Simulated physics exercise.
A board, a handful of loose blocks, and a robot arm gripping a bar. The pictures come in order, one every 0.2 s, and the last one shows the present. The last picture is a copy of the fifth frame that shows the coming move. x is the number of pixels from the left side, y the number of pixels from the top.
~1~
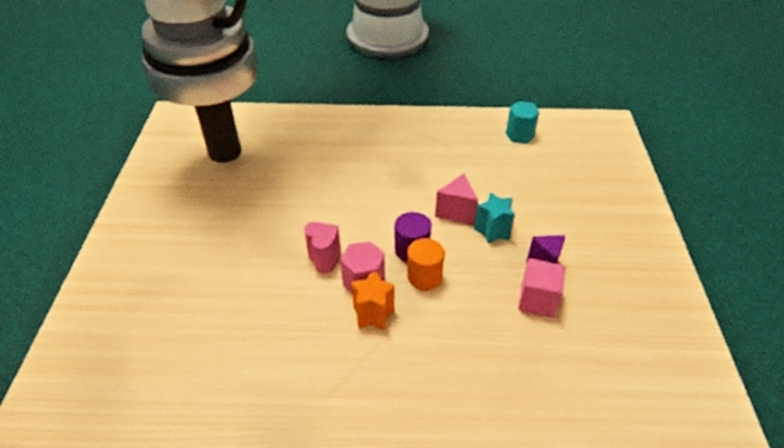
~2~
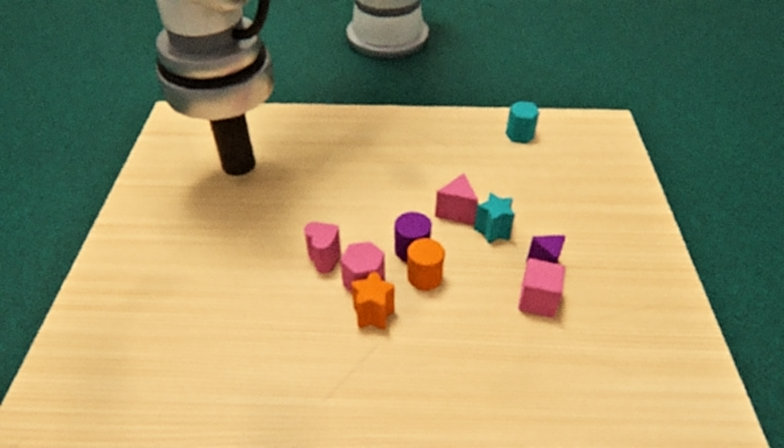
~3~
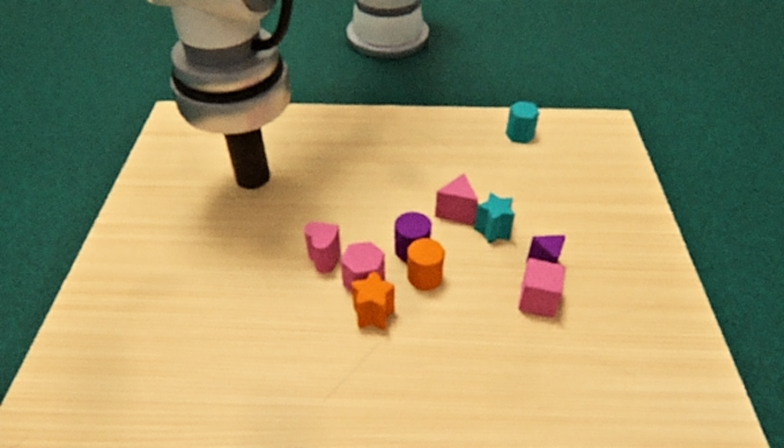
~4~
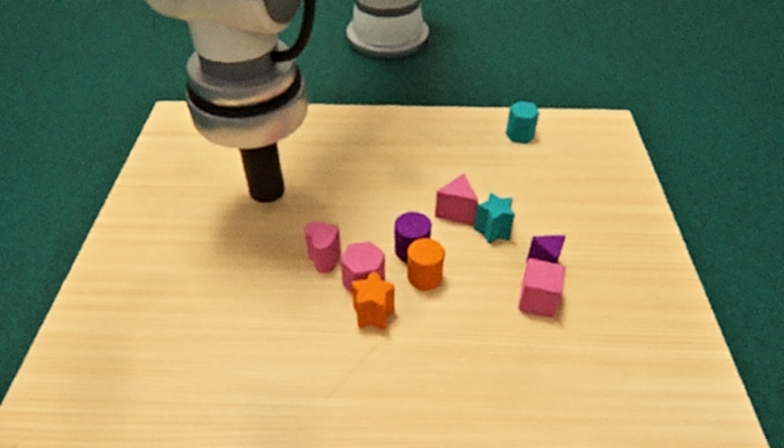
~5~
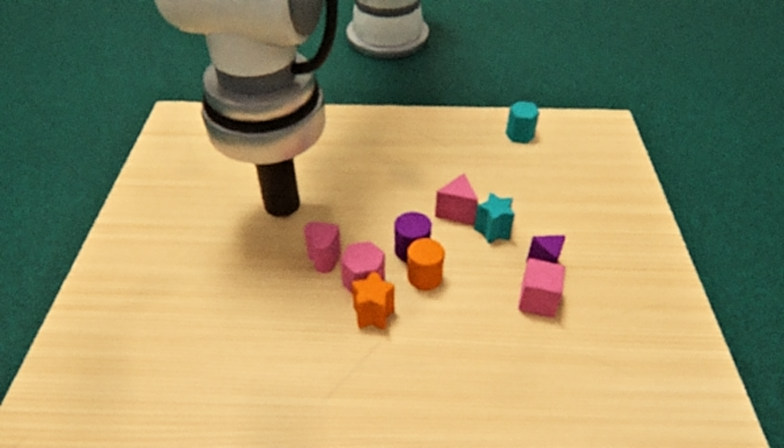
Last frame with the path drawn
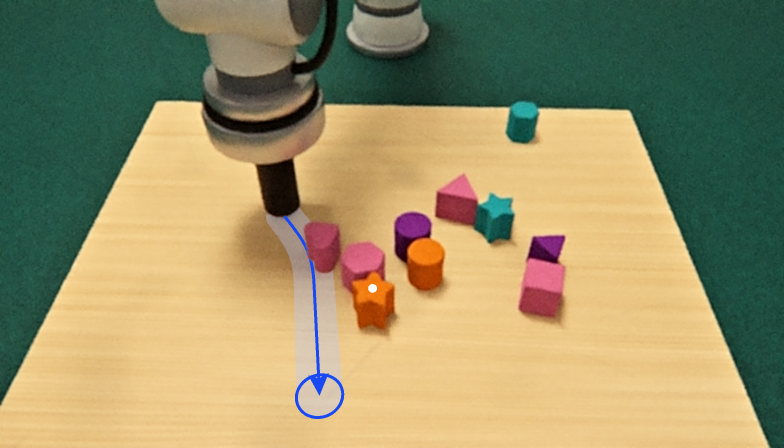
A robot arm gripping a dark bar stands over the left side of a pale wooden board on a green surface, seen from above at an angle. Pink, orange, purple and teal blocks lie scattered around the middle and right, with a teal one near the far edge. The arm moves the bar steadily rightward and nearer, close to the pink heart, while the blocks and camera stay still.
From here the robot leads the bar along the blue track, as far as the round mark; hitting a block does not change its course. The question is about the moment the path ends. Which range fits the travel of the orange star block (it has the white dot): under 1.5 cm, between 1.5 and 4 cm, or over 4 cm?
Up to 1.5 cm.
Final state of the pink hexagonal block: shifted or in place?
That block is going to get moved.
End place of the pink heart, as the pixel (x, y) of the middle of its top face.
It should be at about (349, 285).
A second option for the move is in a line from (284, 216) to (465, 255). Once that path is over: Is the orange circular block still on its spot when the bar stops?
The answer is no.
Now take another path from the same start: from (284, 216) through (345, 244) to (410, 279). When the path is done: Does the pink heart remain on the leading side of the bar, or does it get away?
The pink heart is left behind or beside.
The line goes from (284, 216) through (311, 262) and (316, 322) to (320, 396); the dot is on the orange star block.
What follows on the original path. One third of the way, bar at (310, 251); pink heart at (338, 254), turned 20° anticlockwise; pink hexagonal block at (373, 260), turned 25° anticlockwise; orange star block at (376, 291), turned 20° clockwise.
Two thirds of the way, bar at (314, 312); pink heart at (349, 285), turned 110° anticlockwise; pink hexagonal block at (383, 261), turned 45° anticlockwise; orange star block at (382, 293), turned 40° clockwise.
At the end, bar at (318, 385); pink heart at (349, 285), turned 110° anticlockwise; pink hexagonal block at (383, 261), turned 45° anticlockwise; orange star block at (382, 293), turned 40° clockwise; purple circular block unmoved.
